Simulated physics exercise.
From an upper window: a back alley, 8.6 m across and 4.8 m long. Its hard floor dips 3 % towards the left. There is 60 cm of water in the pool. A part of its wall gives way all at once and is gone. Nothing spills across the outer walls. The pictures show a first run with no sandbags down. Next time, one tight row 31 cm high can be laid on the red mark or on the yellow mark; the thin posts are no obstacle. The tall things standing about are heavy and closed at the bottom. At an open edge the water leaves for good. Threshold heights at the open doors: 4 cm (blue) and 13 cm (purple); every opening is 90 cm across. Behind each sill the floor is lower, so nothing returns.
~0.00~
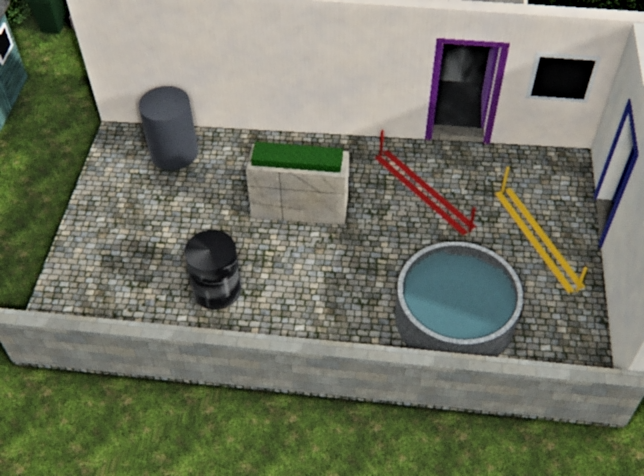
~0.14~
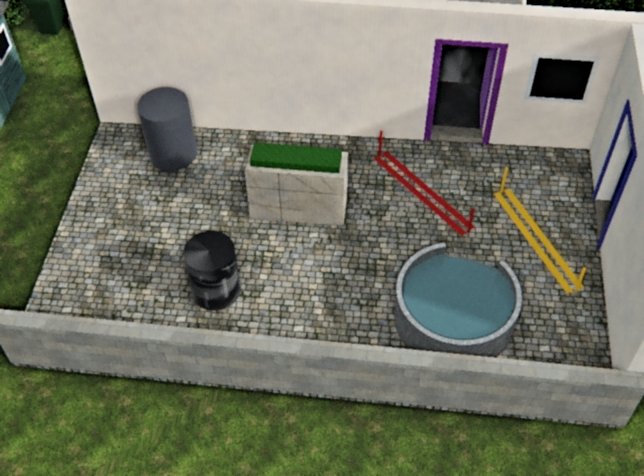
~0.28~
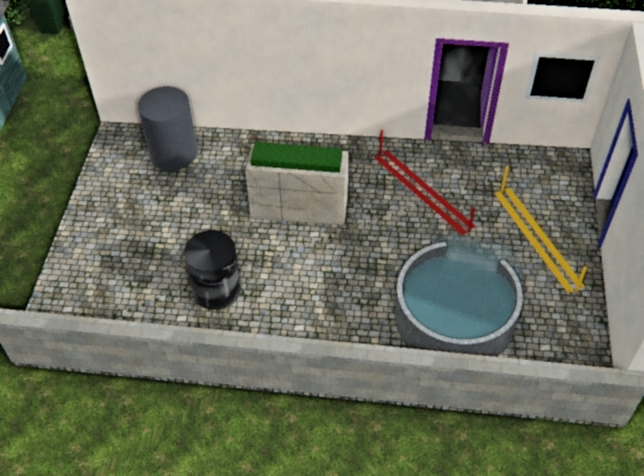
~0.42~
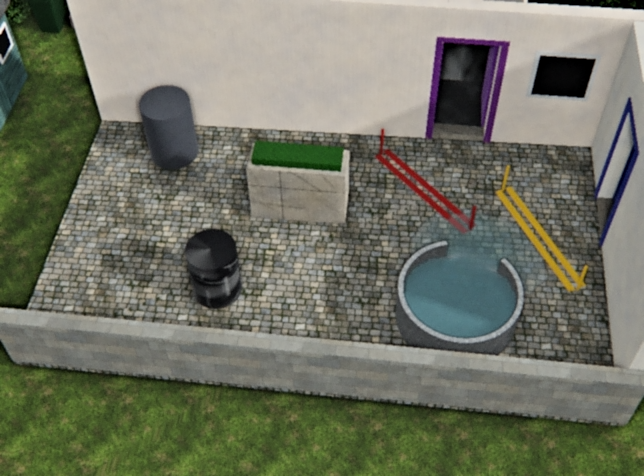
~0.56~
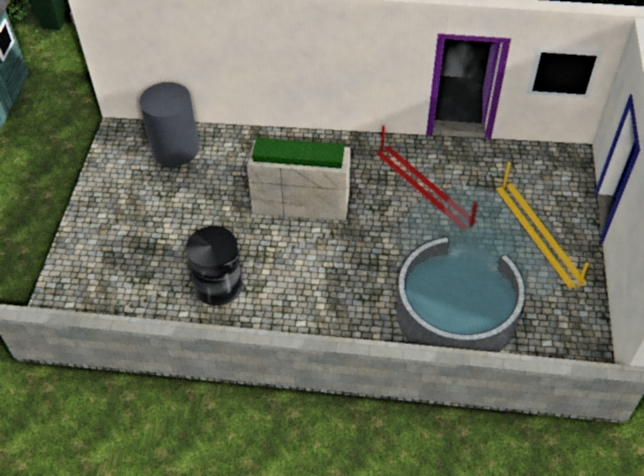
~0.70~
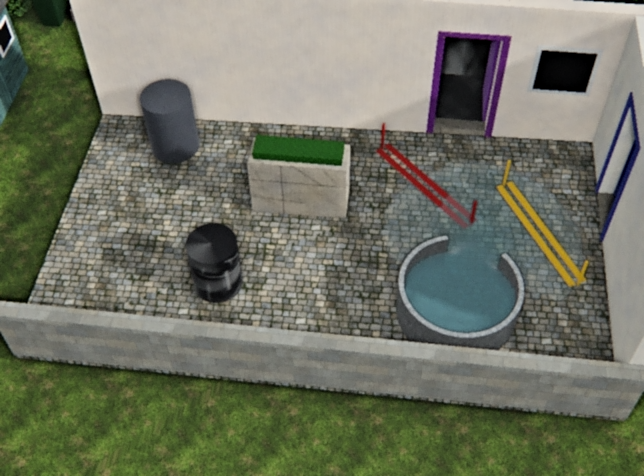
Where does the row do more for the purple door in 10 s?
The red mark.
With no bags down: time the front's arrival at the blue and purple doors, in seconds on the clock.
Blue 1.0 s, purple 1.0 s.
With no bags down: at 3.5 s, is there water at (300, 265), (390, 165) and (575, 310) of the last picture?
In turn: Not reached, wet, wet.
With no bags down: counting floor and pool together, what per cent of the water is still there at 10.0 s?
About 70 per cent.
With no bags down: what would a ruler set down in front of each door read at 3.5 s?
In cm: Blue 9, purple 13.
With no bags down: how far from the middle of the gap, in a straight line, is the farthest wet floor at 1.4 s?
About 3.4 m.
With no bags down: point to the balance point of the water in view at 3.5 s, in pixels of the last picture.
Around (457, 212).
After 1.4 s water covers 25 % of the floor and is deepest (23 cm) near (470, 260) in the run without bags; in at the purple door, 0 L with no bags, 0 L with the row on red, 5 L on yellow.
After 2.2 s water covers 30 % of the floor and is deepest (26 cm) near (567, 143) in the run without bags; in at the purple door, 17 L with no bags, 0 L with the row on red, 53 L on yellow.
After 3.5 s water covers 35 % of the floor and is deepest (15 cm) near (527, 195) in the run without bags; in at the purple door, 29 L with no bags, 0 L with the row on red, 74 L on yellow.
After 6.0 s water covers 55 % of the floor and is deepest (15 cm) near (201, 158) in the run without bags; in at the purple door, 30 L with no bags, 0 L with the row on red, 76 L on yellow.
After 10.0 s water covers 60 % of the floor and is deepest (12 cm) near (205, 144) in the run without bags; in at the purple door, 30 L with no bags, 0 L with the row on red, 76 L on yellow.
